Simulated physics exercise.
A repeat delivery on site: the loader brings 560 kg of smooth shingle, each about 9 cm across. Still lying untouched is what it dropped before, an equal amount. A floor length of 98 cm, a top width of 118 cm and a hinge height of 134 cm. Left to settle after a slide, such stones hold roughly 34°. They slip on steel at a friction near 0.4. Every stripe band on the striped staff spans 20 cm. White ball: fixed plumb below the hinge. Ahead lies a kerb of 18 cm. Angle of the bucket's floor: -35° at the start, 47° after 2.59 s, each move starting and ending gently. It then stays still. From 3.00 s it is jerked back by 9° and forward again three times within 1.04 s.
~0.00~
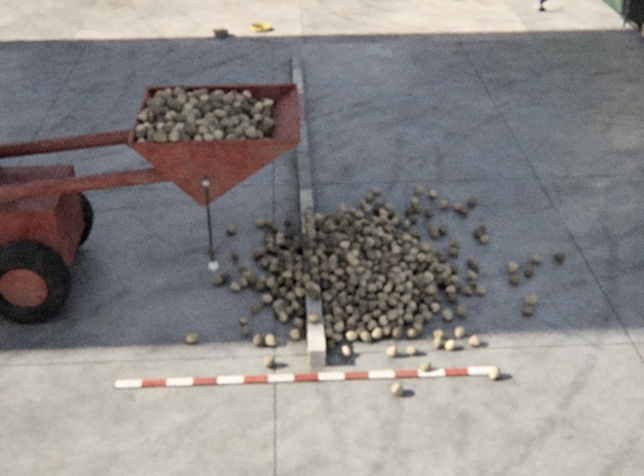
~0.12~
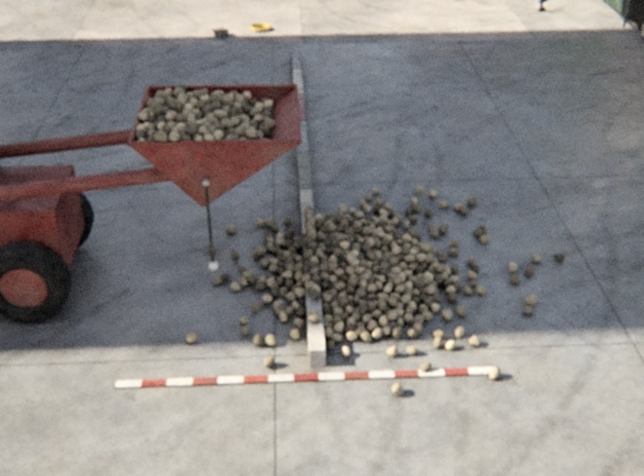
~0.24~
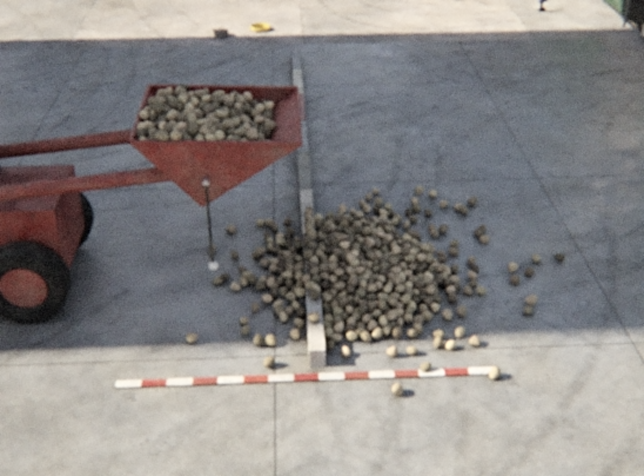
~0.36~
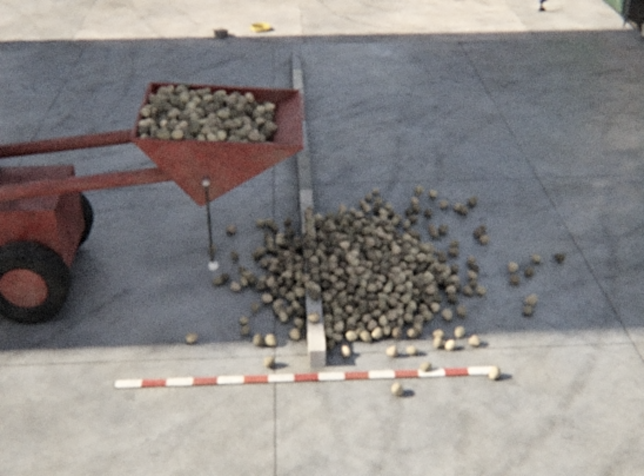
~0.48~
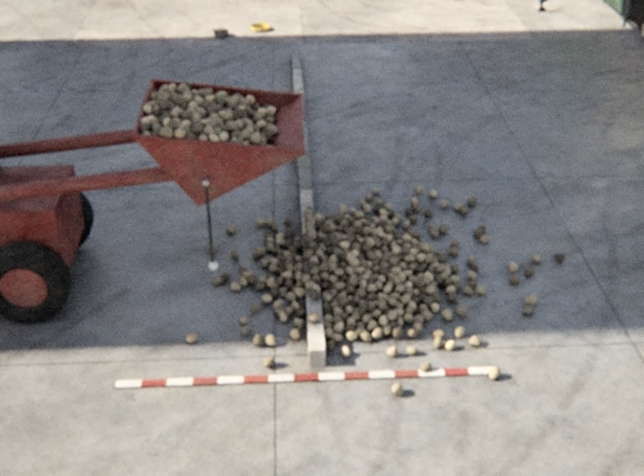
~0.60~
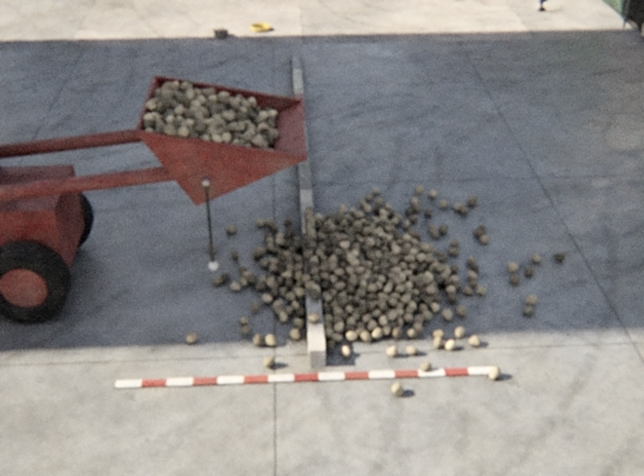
The clip opens on a red loader at the left holding a bucket of rounded stones above a long kerb, with a scattered heap of similar stones lying across it. Slowly at first, then slightly faster, the bucket tilts forward a little, its right edge lowering, while the heap below stays still.
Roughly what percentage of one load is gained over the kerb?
Roughly 54 per cent.
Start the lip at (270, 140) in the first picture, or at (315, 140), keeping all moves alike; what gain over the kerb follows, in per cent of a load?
Some 20 percent first and 75 percent second.
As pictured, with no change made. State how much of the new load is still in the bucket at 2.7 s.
0 %.
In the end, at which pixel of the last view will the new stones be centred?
Centre: Approx. (322, 258).
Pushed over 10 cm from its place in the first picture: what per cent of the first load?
Estimate: 15 %, roughly.
After 1.9 s the floor is at 34°; in per cent of one load, 66 in the bucket, 36 on this side of the kerb, 98 over the kerb; the foremost stones are at (522, 266).
After 2.7 s the floor is at 47°; in per cent of one load, 0 in the bucket, 64 on this side of the kerb, 136 over the kerb; the foremost stones are at (522, 266).
After 4.5 s the floor is at 47°; in per cent of one load, 0 in the bucket, 63 on this side of the kerb, 138 over the kerb; the foremost stones are at (522, 266).
After 7.3 s the floor is at 47°; in per cent of one load, 0 in the bucket, 63 on this side of the kerb, 138 over the kerb; the foremost stones are at (522, 266). Net gain over the kerb, 54.
